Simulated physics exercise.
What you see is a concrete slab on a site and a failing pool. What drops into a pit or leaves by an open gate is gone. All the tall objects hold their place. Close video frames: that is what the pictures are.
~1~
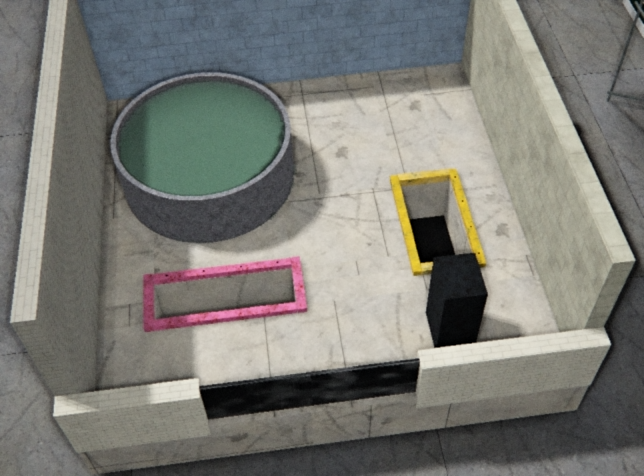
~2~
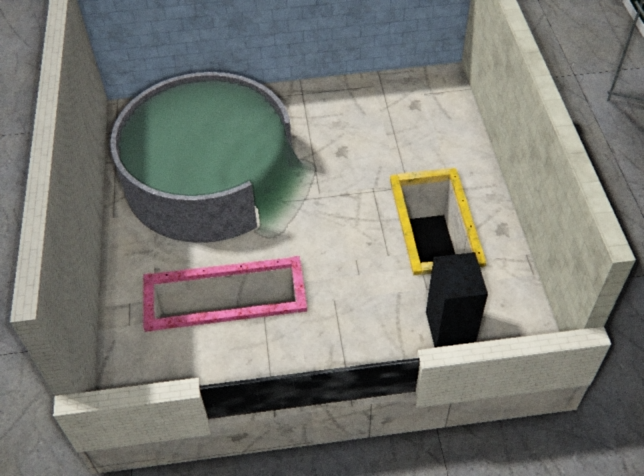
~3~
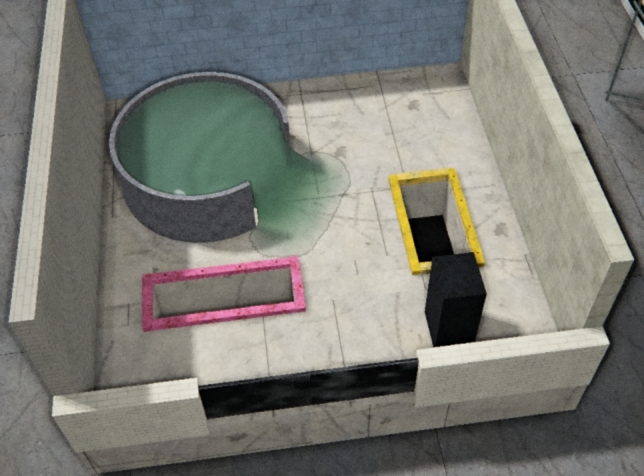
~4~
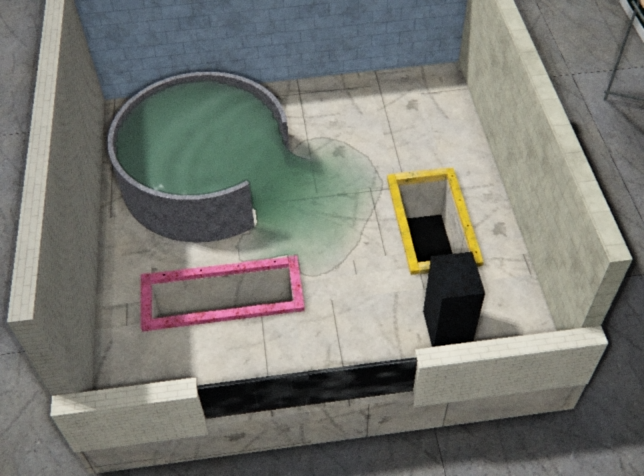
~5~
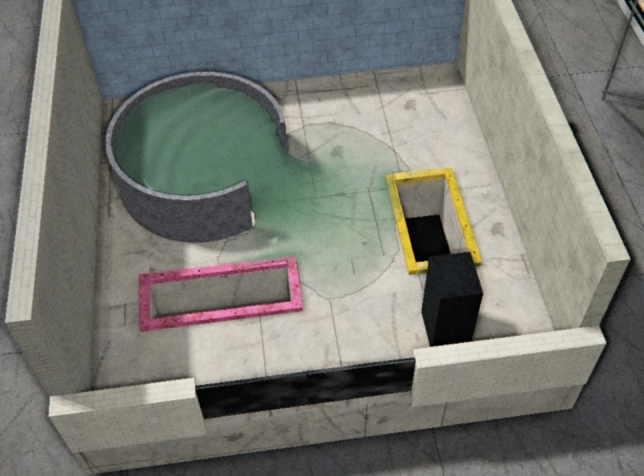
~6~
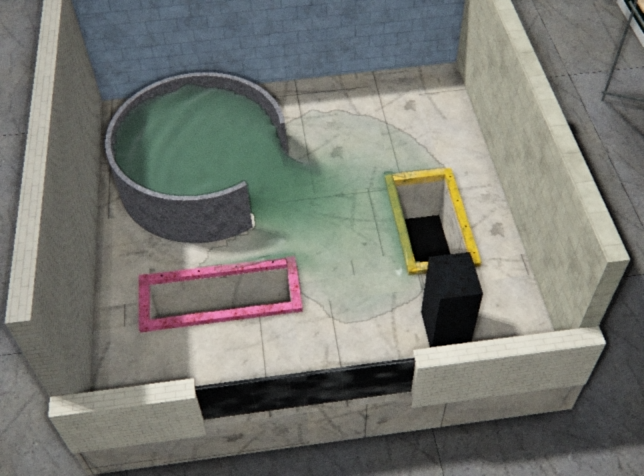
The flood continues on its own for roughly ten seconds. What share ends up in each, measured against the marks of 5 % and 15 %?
As I see it, the gate gets a mere sliver - short of five per cent; the pink pit gets a mere sliver - short of five per cent; the yellow pit gets a sizeable chunk - beyond fifteen per cent.
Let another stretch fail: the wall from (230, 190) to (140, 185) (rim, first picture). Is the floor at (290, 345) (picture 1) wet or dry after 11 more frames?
I reckon that spot ends up drenched.
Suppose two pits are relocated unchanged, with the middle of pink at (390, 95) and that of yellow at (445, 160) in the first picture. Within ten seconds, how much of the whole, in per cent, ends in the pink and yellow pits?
The pink pit receives 2 per cent and the yellow pit 20 per cent.
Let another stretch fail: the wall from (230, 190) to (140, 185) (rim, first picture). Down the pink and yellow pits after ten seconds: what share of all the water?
Approximately, pink takes 45 % and yellow takes 0 %.
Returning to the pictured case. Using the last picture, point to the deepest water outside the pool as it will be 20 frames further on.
Deepest spot: Near (433, 376).
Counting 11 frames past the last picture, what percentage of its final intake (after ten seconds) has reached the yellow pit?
About 55 per cent.
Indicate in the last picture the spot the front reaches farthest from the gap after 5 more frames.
Around (549, 322).
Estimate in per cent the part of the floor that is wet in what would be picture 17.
It comes to 55 per cent.
A moment on, water covers 45 % of the floor; the gate 0 %, the pink pit 0 %, the yellow pit 8 %.
Next, water covers 55 % of the floor; the gate 0 %, the pink pit 1 %, the yellow pit 16 %.
Then, water covers 75 % of the floor; the gate 0 %, the pink pit 1 %, the yellow pit 22 %.
Later, water covers 90 % of the floor; the gate 0 %, the pink pit 1 %, the yellow pit 28 %.
In the end, water covers 95 % of the floor; the gate 0 %, the pink pit 1 %, the yellow pit 29 %.
